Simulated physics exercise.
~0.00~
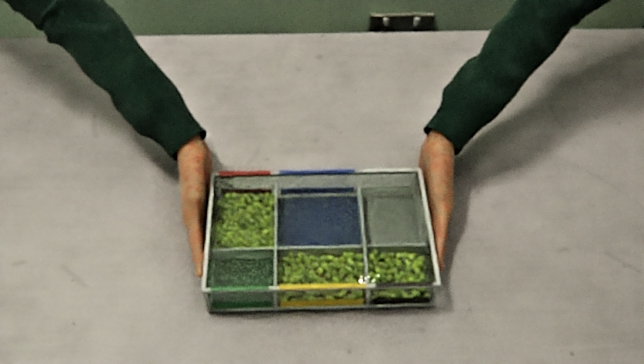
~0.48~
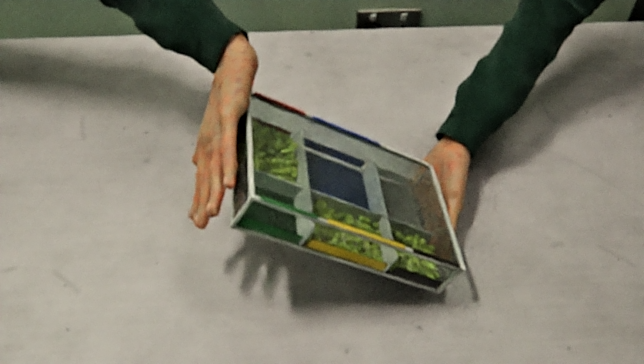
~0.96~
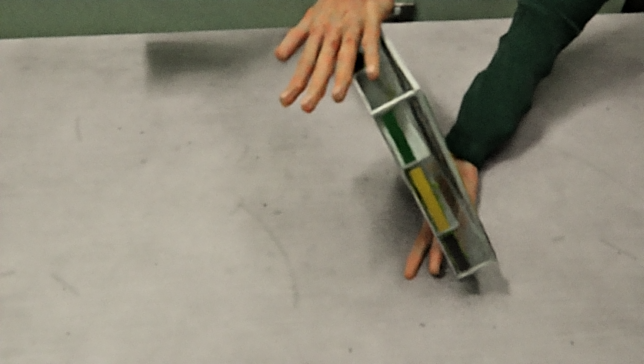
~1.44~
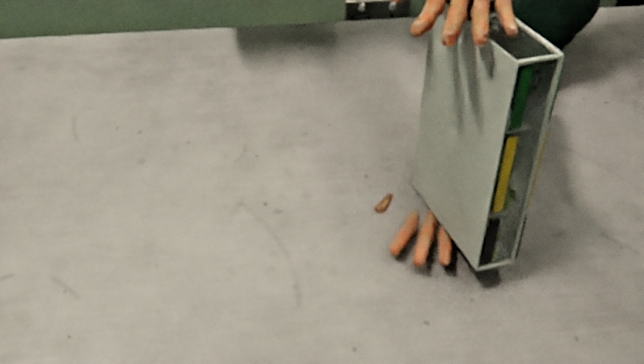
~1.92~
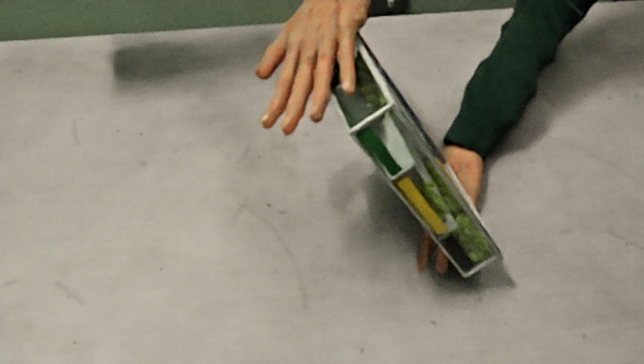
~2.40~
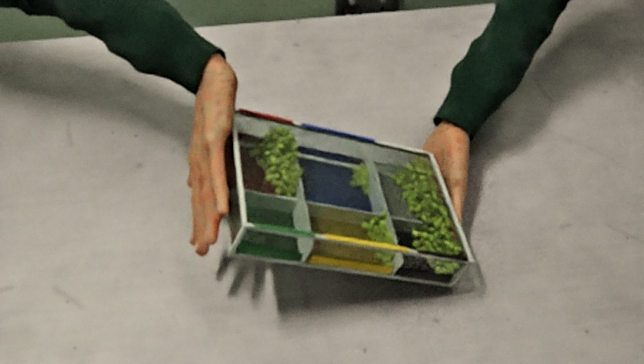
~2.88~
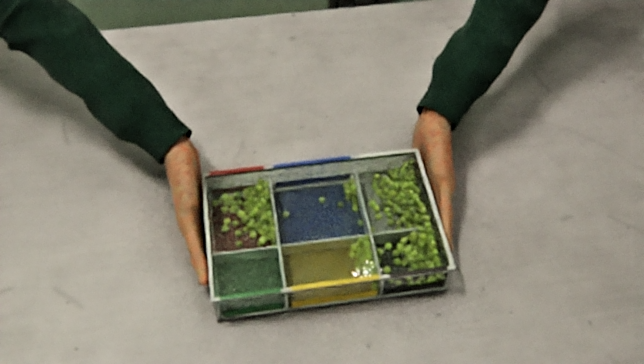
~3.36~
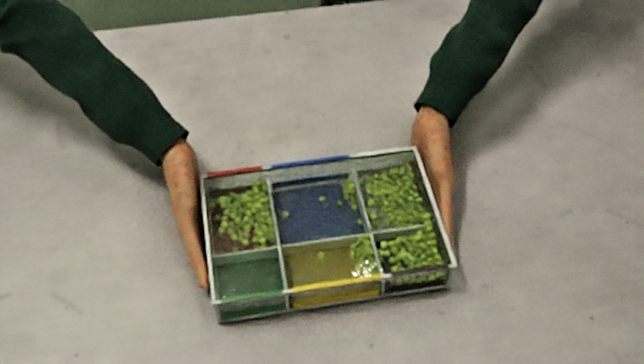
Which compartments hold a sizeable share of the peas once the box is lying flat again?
The red, white and black compartments each end with a sizeable share. The blue and yellow ones hold only a small part of the peas, and the green one is left empty.
